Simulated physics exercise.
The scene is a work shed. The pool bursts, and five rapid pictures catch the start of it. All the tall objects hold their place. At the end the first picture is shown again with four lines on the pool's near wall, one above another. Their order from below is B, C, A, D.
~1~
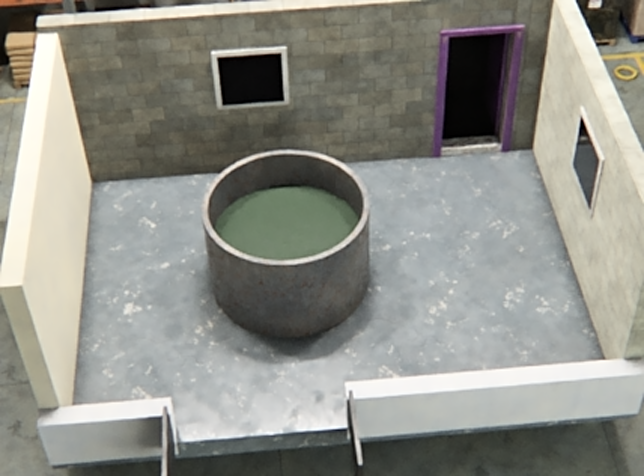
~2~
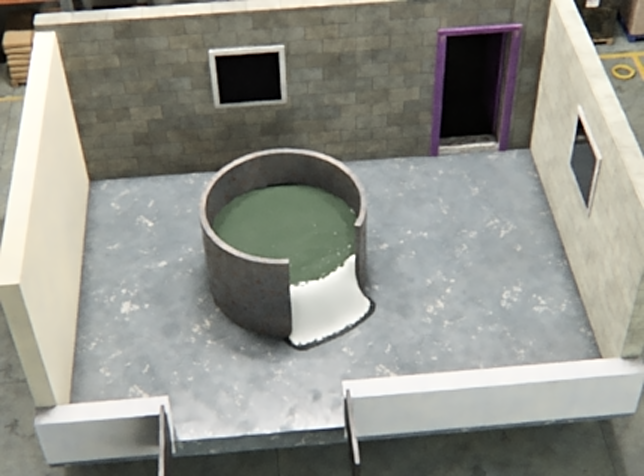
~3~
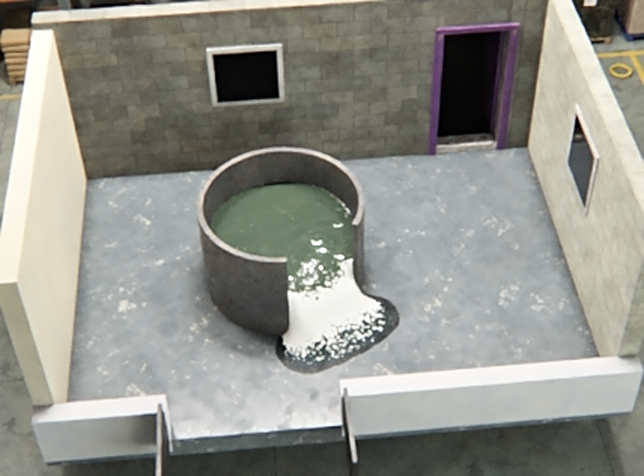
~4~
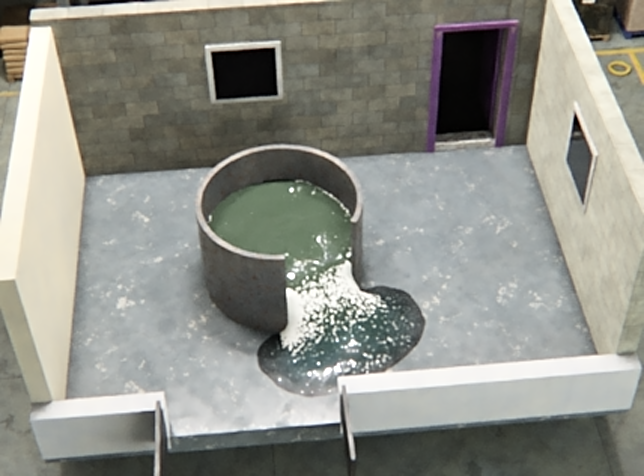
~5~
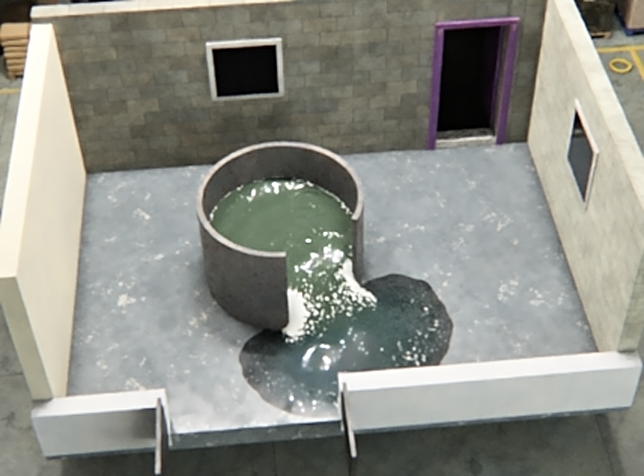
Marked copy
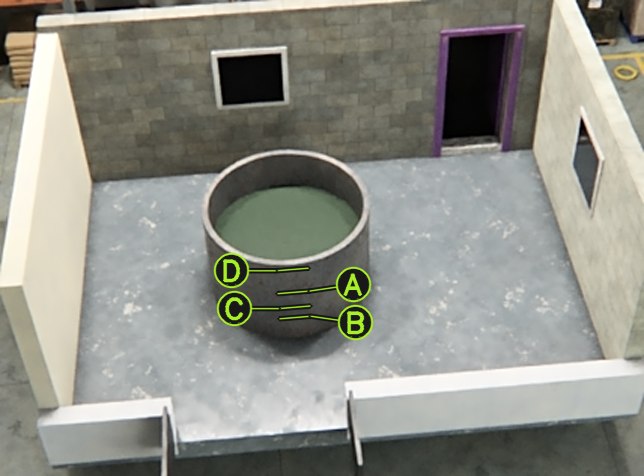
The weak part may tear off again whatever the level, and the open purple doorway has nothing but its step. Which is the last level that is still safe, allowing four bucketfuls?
C is the one.
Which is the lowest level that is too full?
Level A.
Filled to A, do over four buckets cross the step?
Yes.
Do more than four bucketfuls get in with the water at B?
No, that is safe.
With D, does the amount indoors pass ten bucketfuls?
Yes, it does.
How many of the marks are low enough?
Two of the four.
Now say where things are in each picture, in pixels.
The first frame shows water in the pool at rest, its middle at (288, 235); foot of the purple doorway at (471, 154); open gate at (258, 387).
In the second frame, 1 % of the ground under water, visible out to (367, 300).
In the third frame, 4 % of the ground under water, visible out to (299, 347).
In the fourth frame, 8 % of the ground under water, visible out to (414, 320).
In the fifth frame, 13 % of the ground under water, visible out to (434, 338).
In lime, A at (293, 292); B at (295, 317); C at (294, 307); D at (292, 269); from the bottom up B, C, A, D.
With A, about 11 bucketfuls get in.
With B, nothing gets over.
With C, a bucket or two gets in.
With D, dozens of bucketfuls pour in.
